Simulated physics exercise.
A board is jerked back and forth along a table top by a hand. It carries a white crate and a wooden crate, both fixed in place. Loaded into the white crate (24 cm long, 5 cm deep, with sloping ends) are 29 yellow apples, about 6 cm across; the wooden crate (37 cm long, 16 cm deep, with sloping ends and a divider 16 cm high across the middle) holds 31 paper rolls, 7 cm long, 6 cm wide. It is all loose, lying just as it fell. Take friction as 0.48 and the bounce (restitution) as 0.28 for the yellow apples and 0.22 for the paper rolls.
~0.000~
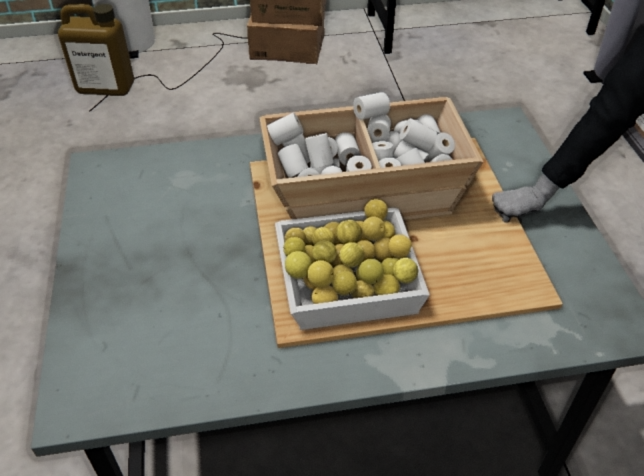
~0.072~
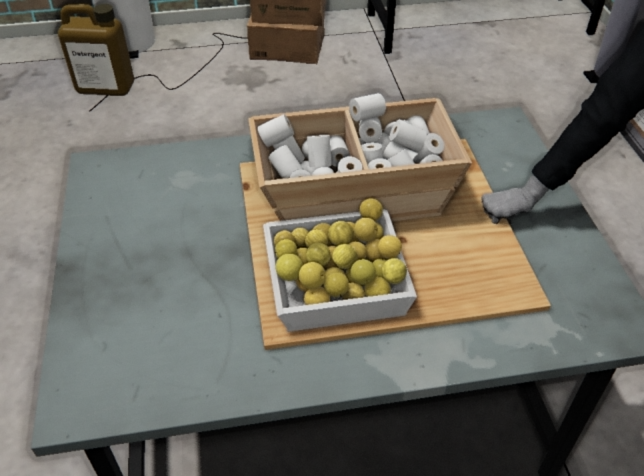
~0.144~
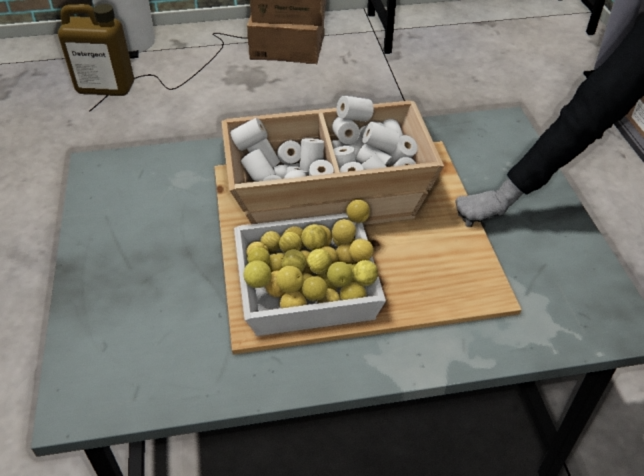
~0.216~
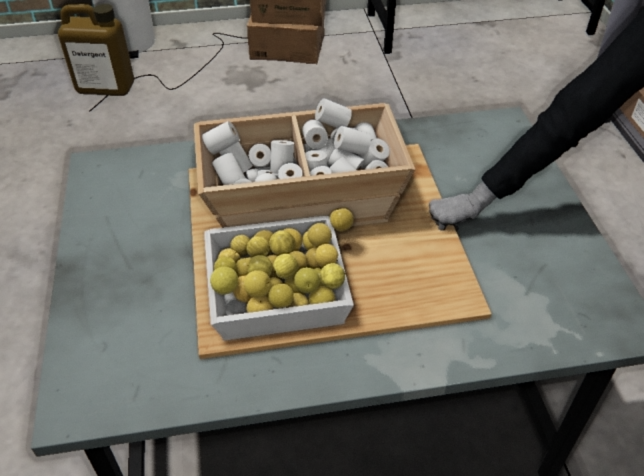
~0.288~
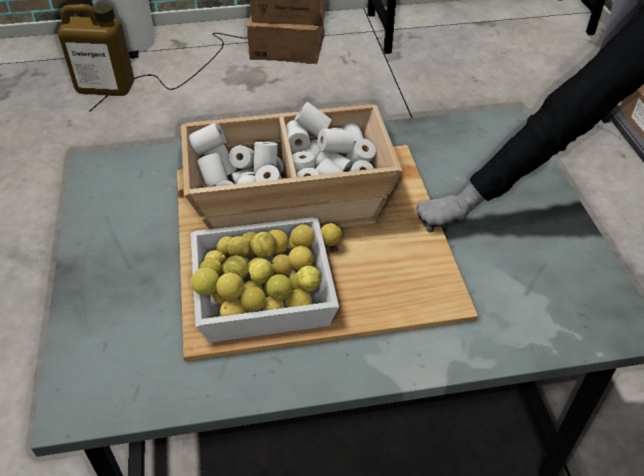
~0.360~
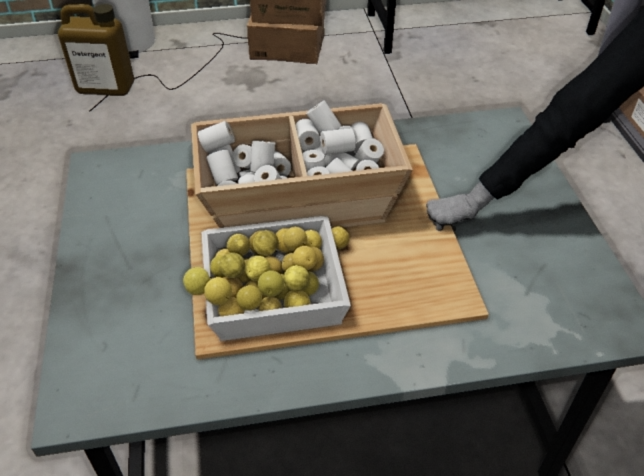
In the video, a gloved hand slides a board carrying a white crate of yellow fruit and a divided wooden crate of paper rolls left across a table, then slightly back right, as one fruit drops out right, another left.
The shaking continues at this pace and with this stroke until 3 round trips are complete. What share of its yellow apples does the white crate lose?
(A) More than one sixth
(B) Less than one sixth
A.
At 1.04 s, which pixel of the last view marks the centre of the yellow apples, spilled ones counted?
Centre approx. at (304, 270).
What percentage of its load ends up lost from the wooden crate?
Wooden crate: 0%.
After 0.66 s, white crate 24 in, 5 out and wooden crate 31 in, 0 out.
After 1.04 s, white crate 21 in, 8 out and wooden crate 31 in, 0 out.
After 1.57 s, white crate 19 in, 10 out and wooden crate 31 in, 0 out.
Outcome (at 2.26 s), white crate 18 in, 11 out and wooden crate 31 in, 0 out. Asked share, 11 of 29, 38 per cent.
